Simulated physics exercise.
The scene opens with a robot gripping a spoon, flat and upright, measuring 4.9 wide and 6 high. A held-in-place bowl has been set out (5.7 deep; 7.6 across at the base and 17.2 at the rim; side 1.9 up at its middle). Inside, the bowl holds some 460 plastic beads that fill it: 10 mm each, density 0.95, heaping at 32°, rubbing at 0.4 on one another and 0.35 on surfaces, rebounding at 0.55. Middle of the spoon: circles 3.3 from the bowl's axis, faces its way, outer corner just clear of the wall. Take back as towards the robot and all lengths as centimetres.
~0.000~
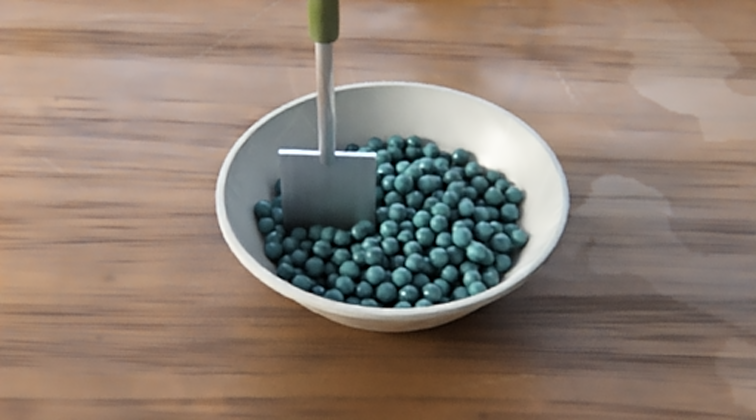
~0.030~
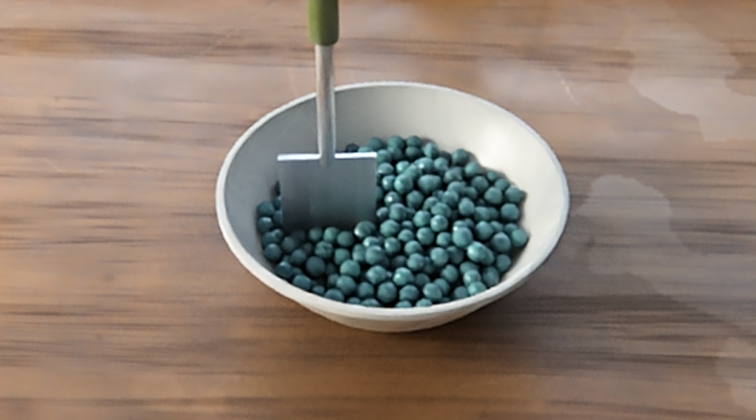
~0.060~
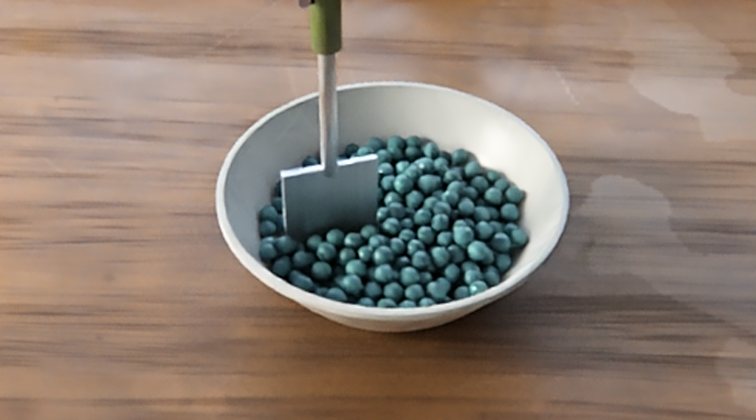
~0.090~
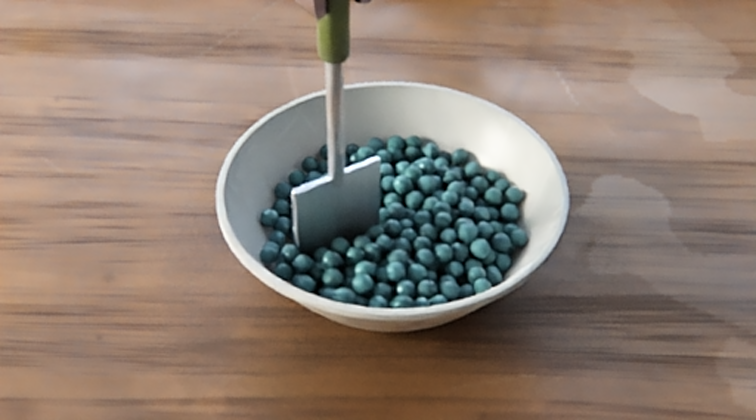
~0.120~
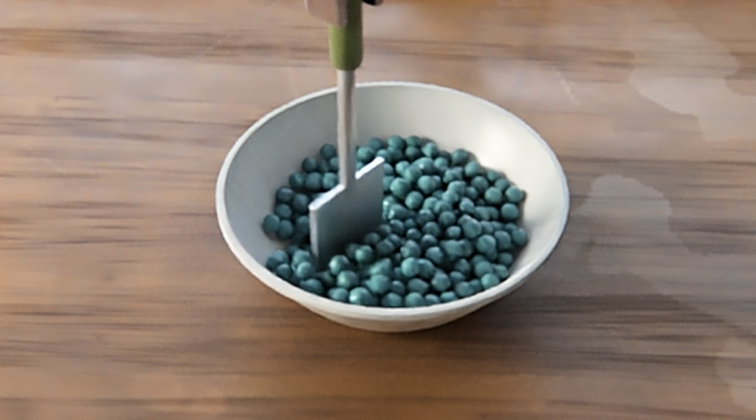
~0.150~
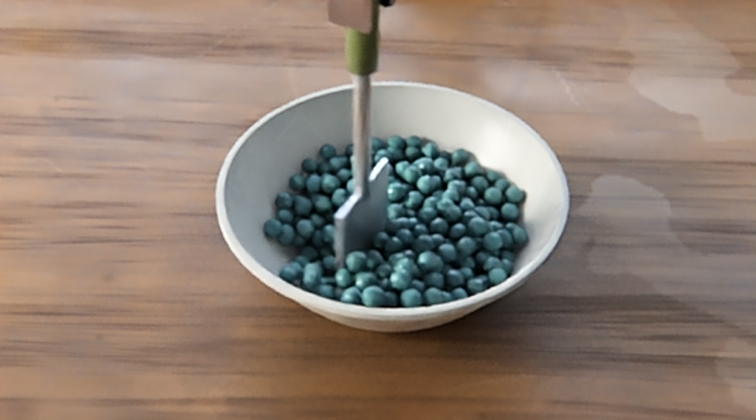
A flat metal spoon with a green handle pushed through dark teal beads in a white bowl, swinging from the left toward the middle and turning nearly edge-on as the beads shifted around it.
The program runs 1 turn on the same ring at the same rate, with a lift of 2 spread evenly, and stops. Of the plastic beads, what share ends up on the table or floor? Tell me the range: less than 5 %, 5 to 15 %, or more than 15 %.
It falls in the range 5 to 15 %.
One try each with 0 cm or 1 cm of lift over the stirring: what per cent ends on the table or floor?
Some 10 and 10 per cent.
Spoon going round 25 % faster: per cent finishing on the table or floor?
Then roughly 10 per cent.
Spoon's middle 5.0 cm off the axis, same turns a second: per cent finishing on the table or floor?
That would come to roughly 0 percent.
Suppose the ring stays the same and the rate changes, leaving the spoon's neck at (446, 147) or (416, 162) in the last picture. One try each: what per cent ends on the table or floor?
About 30 % for one try and about 20 % for the other, in order.
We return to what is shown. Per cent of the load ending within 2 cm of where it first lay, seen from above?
Something close to 30 percent, I'd say.
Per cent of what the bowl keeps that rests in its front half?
About 45 per cent.
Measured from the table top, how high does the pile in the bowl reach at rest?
I'd say close to 5.5 centimetres.
By 0.38 s, 179° round, highest piece 8 above the table; 451 in the bowl, 6 on the table or floor, 7 in flight or on the tool.
By 0.60 s, 293° round, highest piece 8 above the table; 437 in the bowl, 24 on the table or floor, 3 in flight or on the tool.
By 0.91 s, 0° round, highest piece 6 above the table; 429 in the bowl, 35 on the table or floor.
By 1.61 s, 0° round, highest piece 6 above the table; 429 in the bowl, 35 on the table or floor.
Final count, 429 in the bowl, 35 on the table or floor. That is 8 % on the table or floor.
